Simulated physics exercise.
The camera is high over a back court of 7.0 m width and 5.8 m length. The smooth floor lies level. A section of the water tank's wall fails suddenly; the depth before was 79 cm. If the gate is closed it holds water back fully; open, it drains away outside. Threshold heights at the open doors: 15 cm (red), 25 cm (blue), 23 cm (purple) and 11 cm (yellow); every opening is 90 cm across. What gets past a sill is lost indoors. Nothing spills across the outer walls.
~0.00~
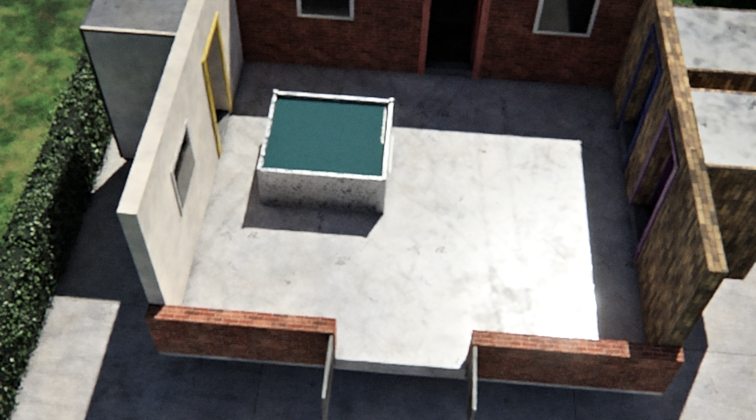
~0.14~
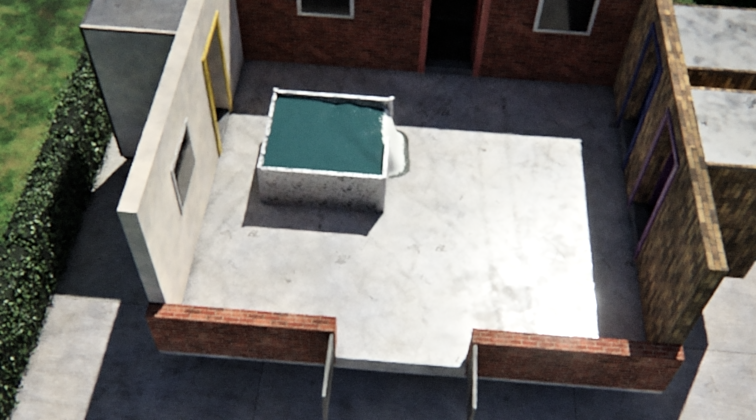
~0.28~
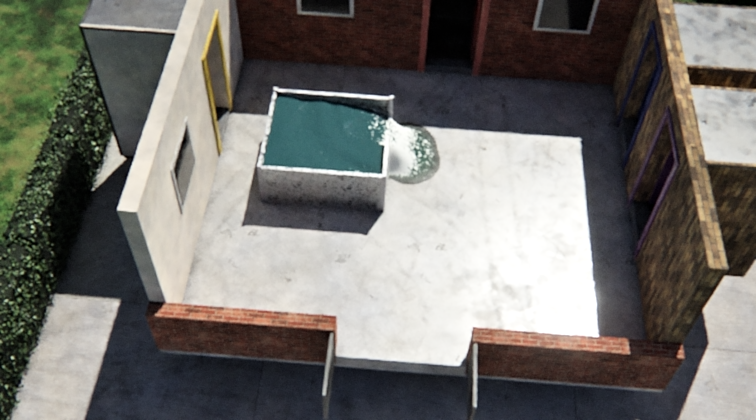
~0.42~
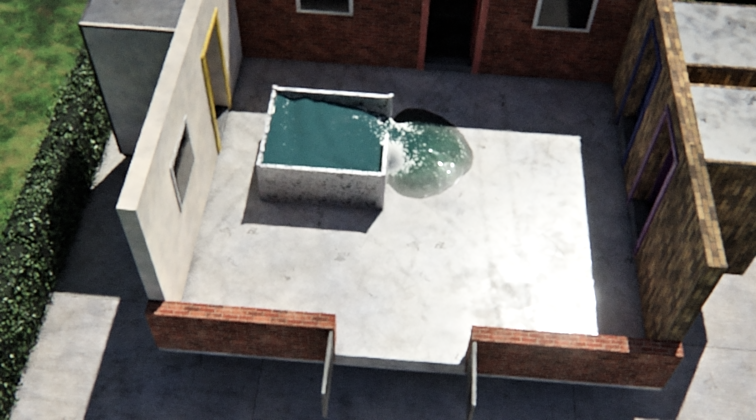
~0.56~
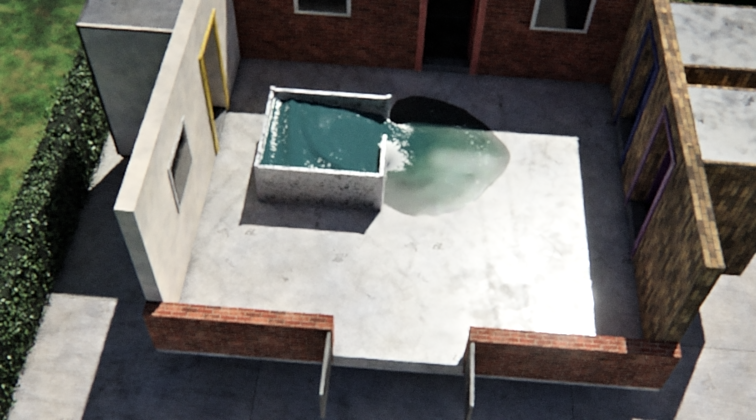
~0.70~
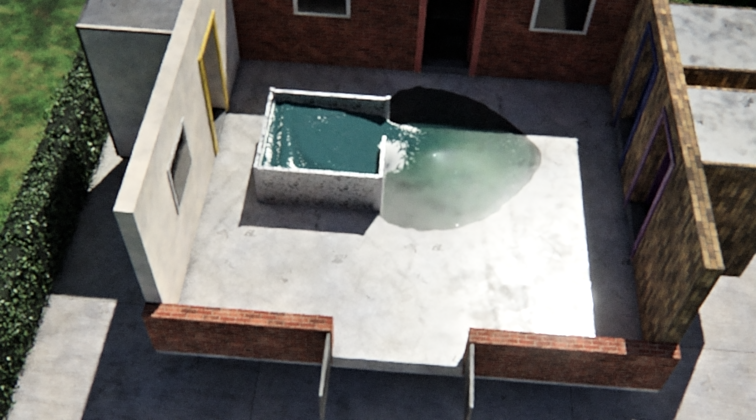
The clip opens on a walled court seen from above, with still, dark green water filling a pale square tank. Water bursts from the tank's right side, foaming white as it lands. A rounded sheet of water then spreads rightward across the pale floor while the tank's surface churns and lowers.
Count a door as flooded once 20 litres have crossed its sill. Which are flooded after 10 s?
The water let in: At the red door it keeps below the limit; at the blue door it stays under the limit; at the purple door it stays under the limit; at the yellow door it keeps below the limit.
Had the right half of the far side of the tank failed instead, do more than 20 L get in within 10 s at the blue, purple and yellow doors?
Then: Blue not over, purple under, yellow under.
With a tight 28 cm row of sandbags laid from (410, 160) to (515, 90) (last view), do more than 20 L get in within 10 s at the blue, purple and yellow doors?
Then: Blue not over, purple under, yellow under.
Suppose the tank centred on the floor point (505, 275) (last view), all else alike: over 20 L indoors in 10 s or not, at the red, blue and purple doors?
Against that limit: Red under, blue not over, purple past it.
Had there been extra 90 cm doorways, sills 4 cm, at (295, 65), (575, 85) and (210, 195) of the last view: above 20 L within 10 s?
In turn: Below, above, not over.
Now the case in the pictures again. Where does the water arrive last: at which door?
It is the yellow one.
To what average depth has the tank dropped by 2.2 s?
About 42 cm.
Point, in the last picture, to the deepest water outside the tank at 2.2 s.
At about (605, 94).
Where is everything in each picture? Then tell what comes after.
Still water, 79 cm deep, in the water tank at (328, 137), in the first frame.
The front is at (394, 132), 0.5 m from the gap at (387, 140); 0.2 m2 of floor is under water; 79 cm left at the back of the water tank, in the second frame.
The front is at (433, 167), 0.9 m from the gap at (387, 142); 0.8 m2 of floor is under water; 79 cm left at the back of the water tank, in the third frame.
The front is at (468, 152), 1.4 m from the gap at (386, 141); 1.9 m2 of floor is under water; 78 cm left at the back of the water tank, in the fourth frame.
The front is at (504, 151), 2.1 m from the gap at (384, 142); 3.8 m2 of floor is under water; 70 cm left at the back of the water tank, in the fifth frame.
Water pours out at (383, 143) and has run 2.6 m, to (534, 149); typically 4 cm deep outside, 65 cm at the water tank's back, in the sixth frame.
After 1.4 s water covers 35 % of the floor and is deepest (37 cm) near (396, 152); red door 12 cm at the sill, 0 L in, blue door 19 cm at the sill, 0 L in, purple door not reached, yellow door not reached.
After 2.2 s water covers 40 % of the floor and is deepest (43 cm) near (605, 94); red door 10 cm at the sill, 1 L in, blue door 27 cm at the sill, 0 L in, purple door 21 cm at the sill, 0 L in, yellow door not reached.
After 3.5 s water covers 45 % of the floor and is deepest (24 cm) near (527, 82); red door 7 cm at the sill, 1 L in, blue door 21 cm at the sill, 2 L in, purple door 14 cm at the sill, 0 L in, yellow door not reached.
After 6.0 s water covers 65 % of the floor and is deepest (20 cm) near (590, 362); red door 8 cm at the sill, 1 L in, blue door 12 cm at the sill, 3 L in, purple door 10 cm at the sill, 0 L in, yellow door not reached.
After 10.0 s water covers 95 % of the floor and is deepest (12 cm) near (195, 240); red door 5 cm at the sill, 1 L in, blue door 8 cm at the sill, 3 L in, purple door 11 cm at the sill, 0 L in, yellow door 4 cm at the sill, 0 L in.
